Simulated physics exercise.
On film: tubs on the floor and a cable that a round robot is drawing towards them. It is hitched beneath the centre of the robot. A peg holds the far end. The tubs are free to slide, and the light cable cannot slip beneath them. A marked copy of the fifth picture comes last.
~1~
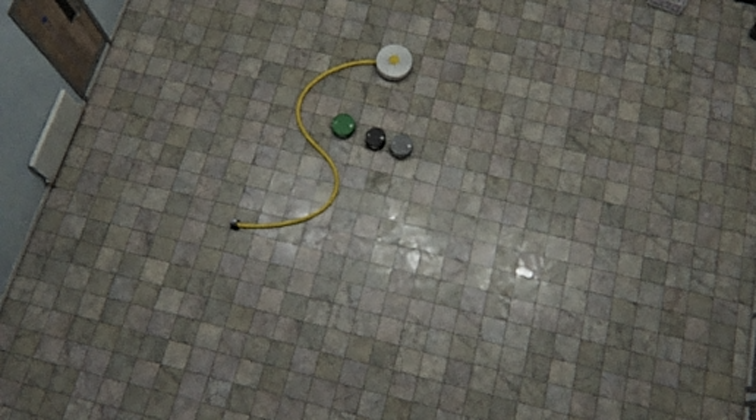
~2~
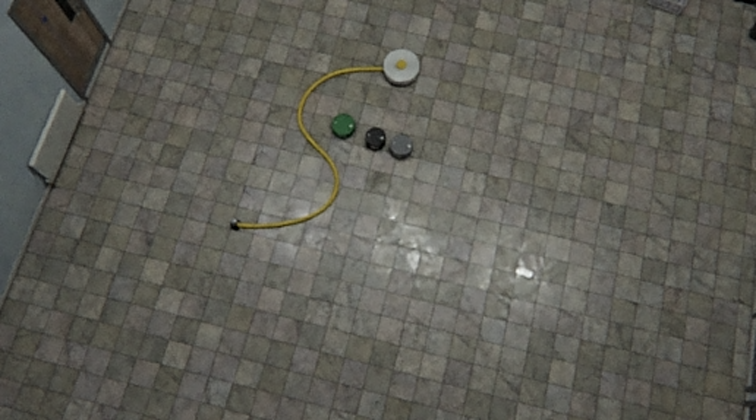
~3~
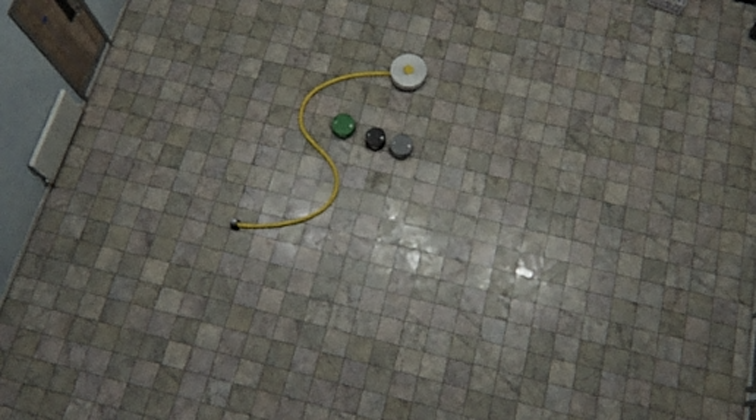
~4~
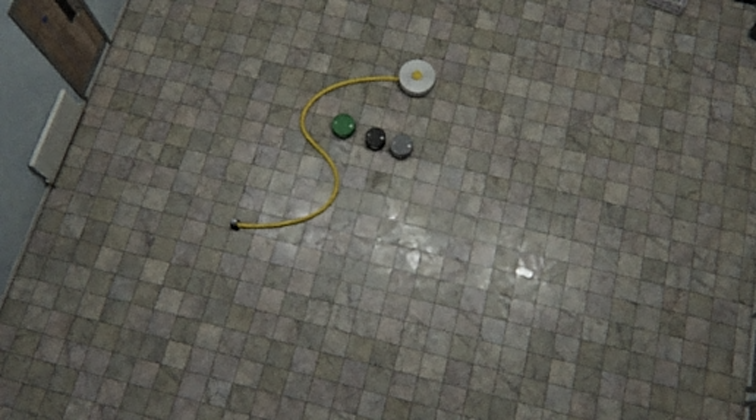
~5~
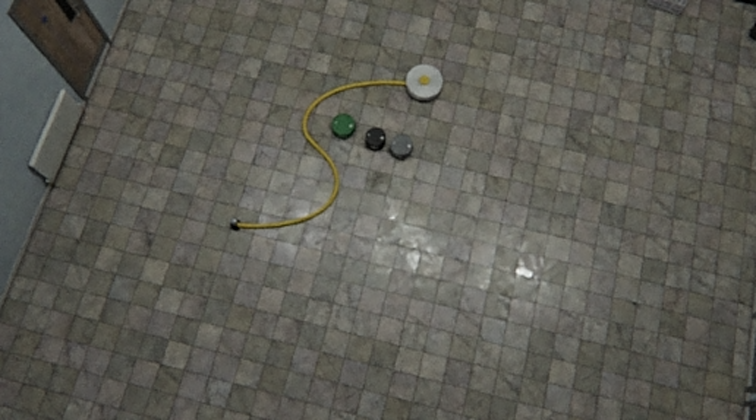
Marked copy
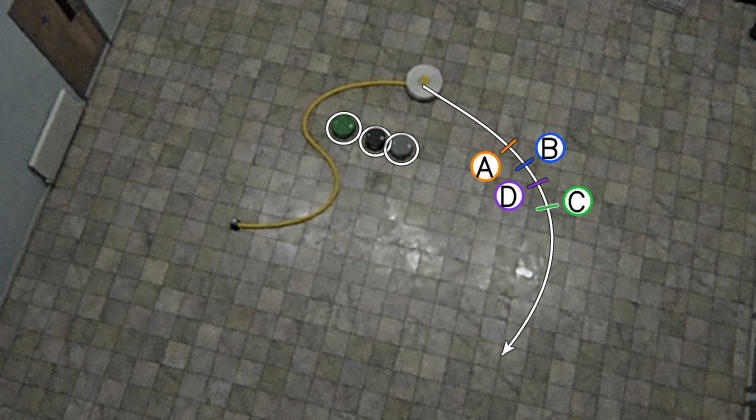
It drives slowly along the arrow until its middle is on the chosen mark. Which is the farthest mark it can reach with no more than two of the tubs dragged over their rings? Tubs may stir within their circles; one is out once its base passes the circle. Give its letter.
Stop at D.
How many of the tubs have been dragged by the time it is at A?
By then, none.
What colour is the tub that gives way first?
The green one.
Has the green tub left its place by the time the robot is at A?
By then, no.
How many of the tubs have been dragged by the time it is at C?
Three.
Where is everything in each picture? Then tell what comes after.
Black tub (376, 139); grey tub (402, 147); green tub (344, 126), in the first picture.
Robot (401, 68); black tub (376, 139), in the second picture.
Robot (408, 73); green tub (344, 126), in the third picture.
Robot (417, 78); black tub (376, 139), in the fourth picture.
Robot (424, 83); green tub (344, 126); peg (235, 223); black tub (376, 139), in the fifth picture.
On the marked copy, A at (508, 146); B at (525, 164); C at (547, 207); D at (537, 183); the route from (424, 86) via (544, 199) to (502, 355).
With D. Early on, robot (468, 111).
Further on, robot (511, 145).
At the end, robot (539, 181); black tub (376, 143); green tub (356, 151); one over the rings.
As for the rest, A is within the limit but short; B is within the limit but short; C has three over the rings.
